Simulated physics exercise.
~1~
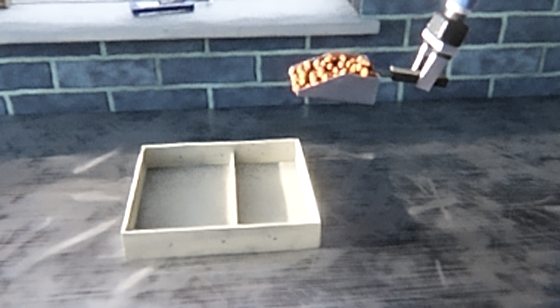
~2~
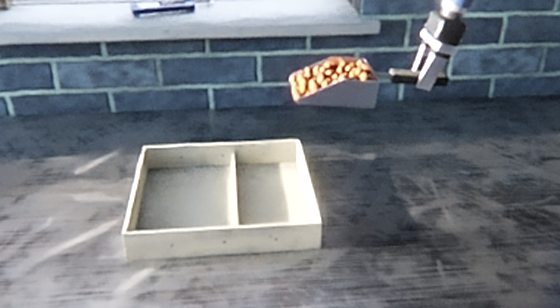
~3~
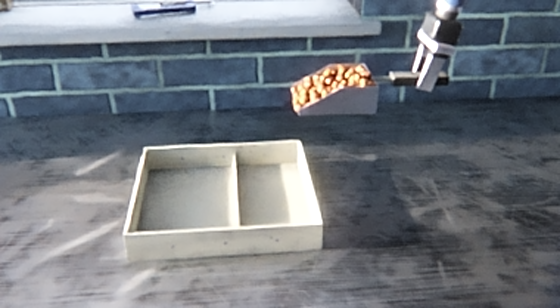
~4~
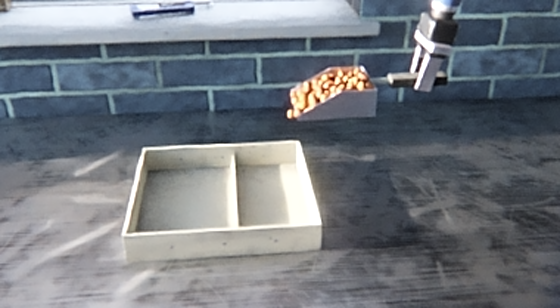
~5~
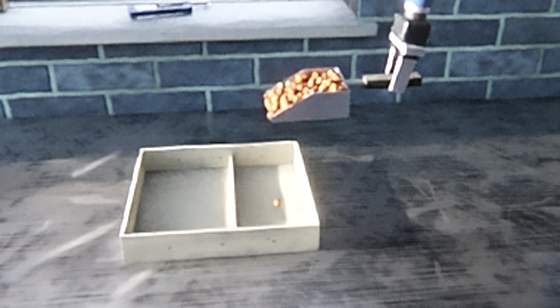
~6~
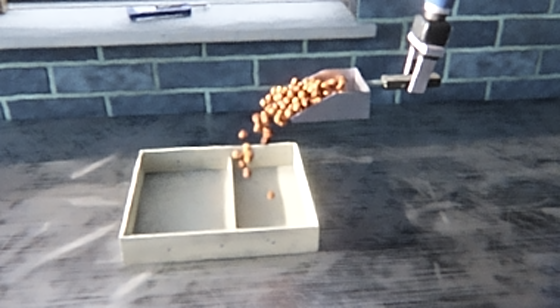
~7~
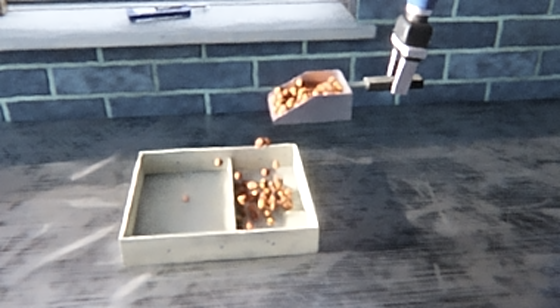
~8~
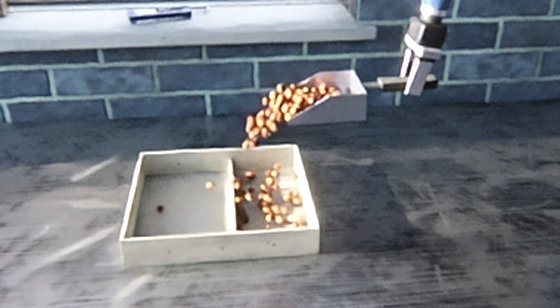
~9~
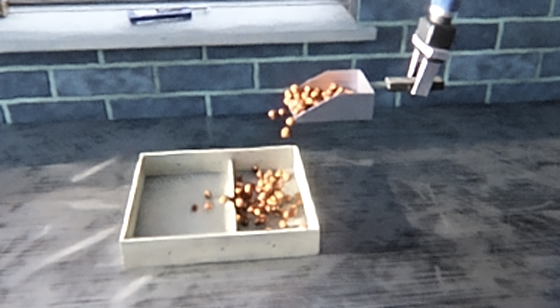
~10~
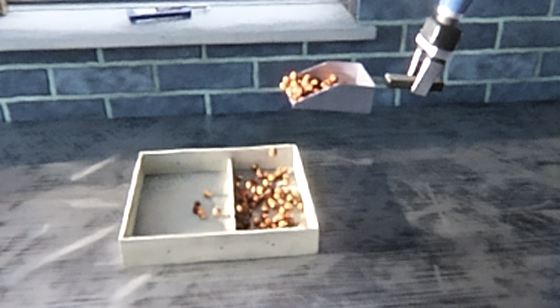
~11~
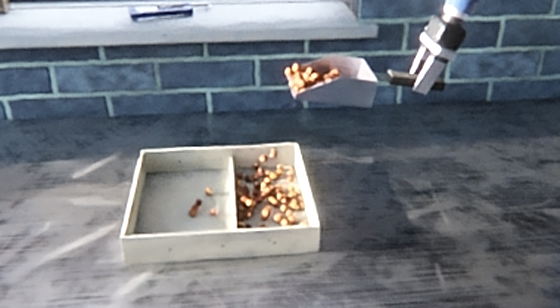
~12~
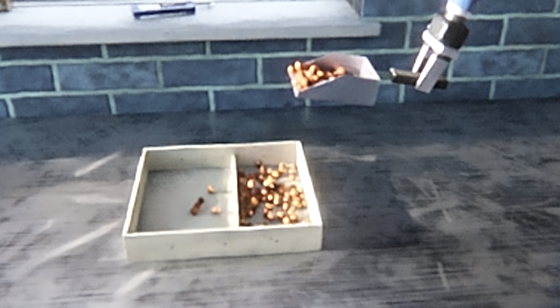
Gripper-held scoop tipping and jerking hazelnuts into a divided tray, most landing in the right compartment, then drawing back still partly loaded.
